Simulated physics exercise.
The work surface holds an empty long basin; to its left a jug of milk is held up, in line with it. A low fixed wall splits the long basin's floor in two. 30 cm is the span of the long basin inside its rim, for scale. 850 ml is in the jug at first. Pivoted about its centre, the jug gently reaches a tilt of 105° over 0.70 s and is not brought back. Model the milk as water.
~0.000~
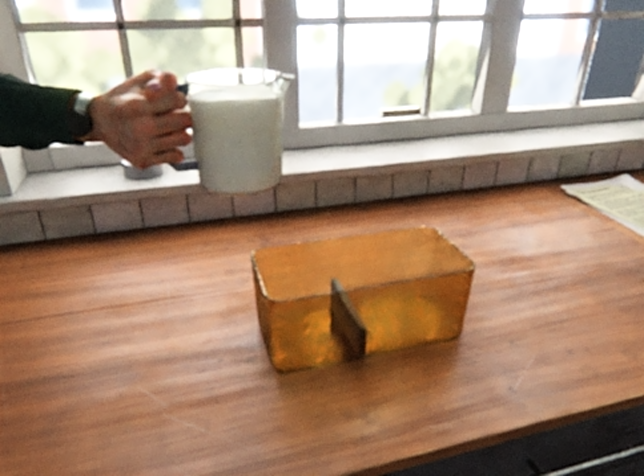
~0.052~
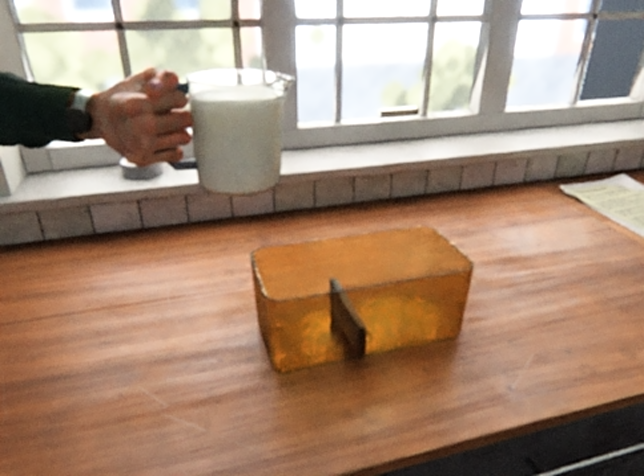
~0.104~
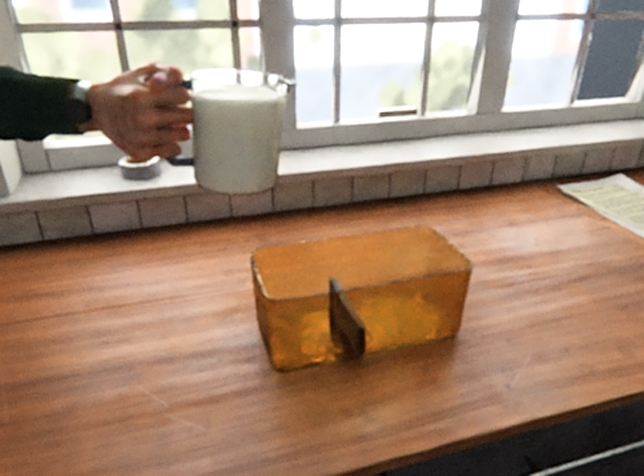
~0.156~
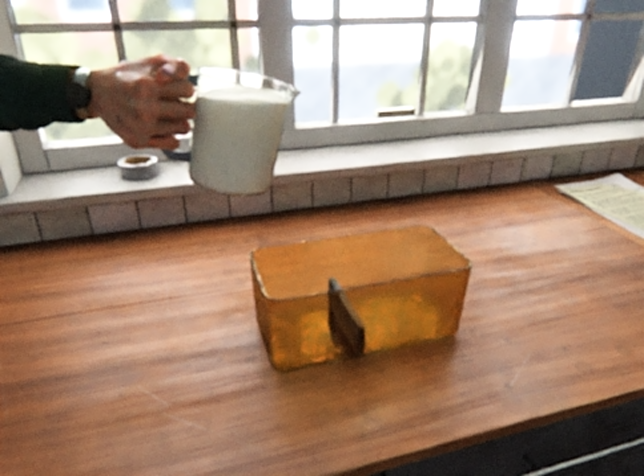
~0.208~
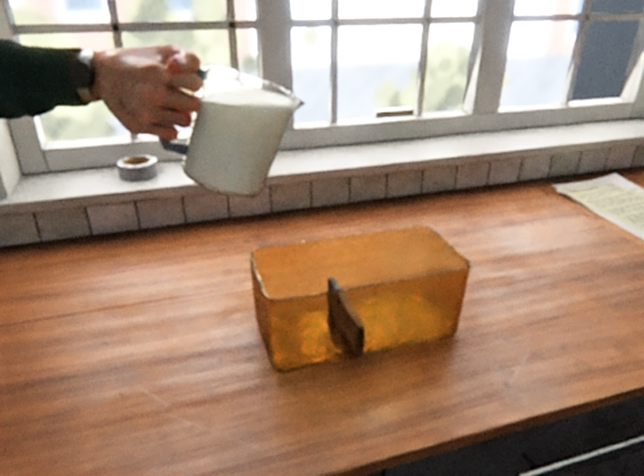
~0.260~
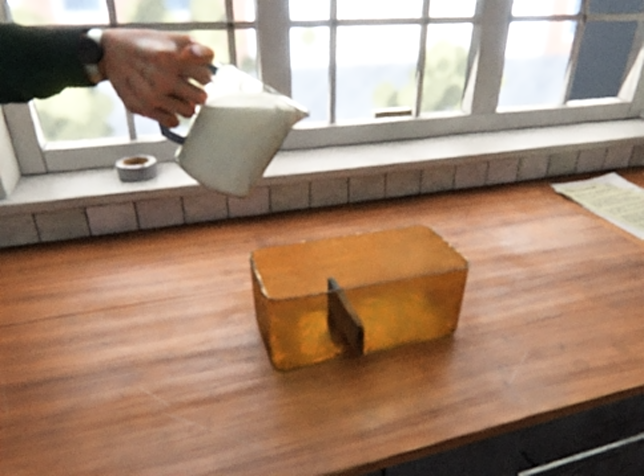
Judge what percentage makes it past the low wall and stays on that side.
Some 75 per cent makes it over and stays.
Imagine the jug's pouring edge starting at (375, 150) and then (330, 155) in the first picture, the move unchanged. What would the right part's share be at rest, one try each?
It comes to 95 per cent, and then 85 per cent.
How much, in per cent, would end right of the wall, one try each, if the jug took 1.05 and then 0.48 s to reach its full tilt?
I'd expect close to 75 per cent and then close to 70 per cent.
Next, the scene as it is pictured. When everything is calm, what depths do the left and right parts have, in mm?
The left side settles near 12 mm and the right side near 28 mm.
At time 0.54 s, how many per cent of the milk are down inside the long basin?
9 %, give or take.
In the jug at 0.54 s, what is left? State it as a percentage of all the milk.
Roughly 60 percent.
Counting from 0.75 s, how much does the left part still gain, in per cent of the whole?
It comes to about 14 per cent.
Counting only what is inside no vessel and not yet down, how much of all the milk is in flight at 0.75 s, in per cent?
Airborne fraction: Approx. 26 %.
Then, 0.54 s in, the tilt is 92° and 60 per cent is still to pour, 0 is left of the wall and 8 right of it.
Then, 0.75 s in, the tilt is 105° and 16 per cent is still to pour, 9 is left of the wall and 49 right of it.
Then, 0.96 s in, the tilt is 105° and 3 per cent is still to pour, 17 is left of the wall and 74 right of it.
Then, 1.20 s in, the tilt is 105° and 0 per cent is still to pour, 23 is left of the wall and 75 right of it.
Finally, 24 per cent lies left of the wall, 75 right of it and 1 outside.
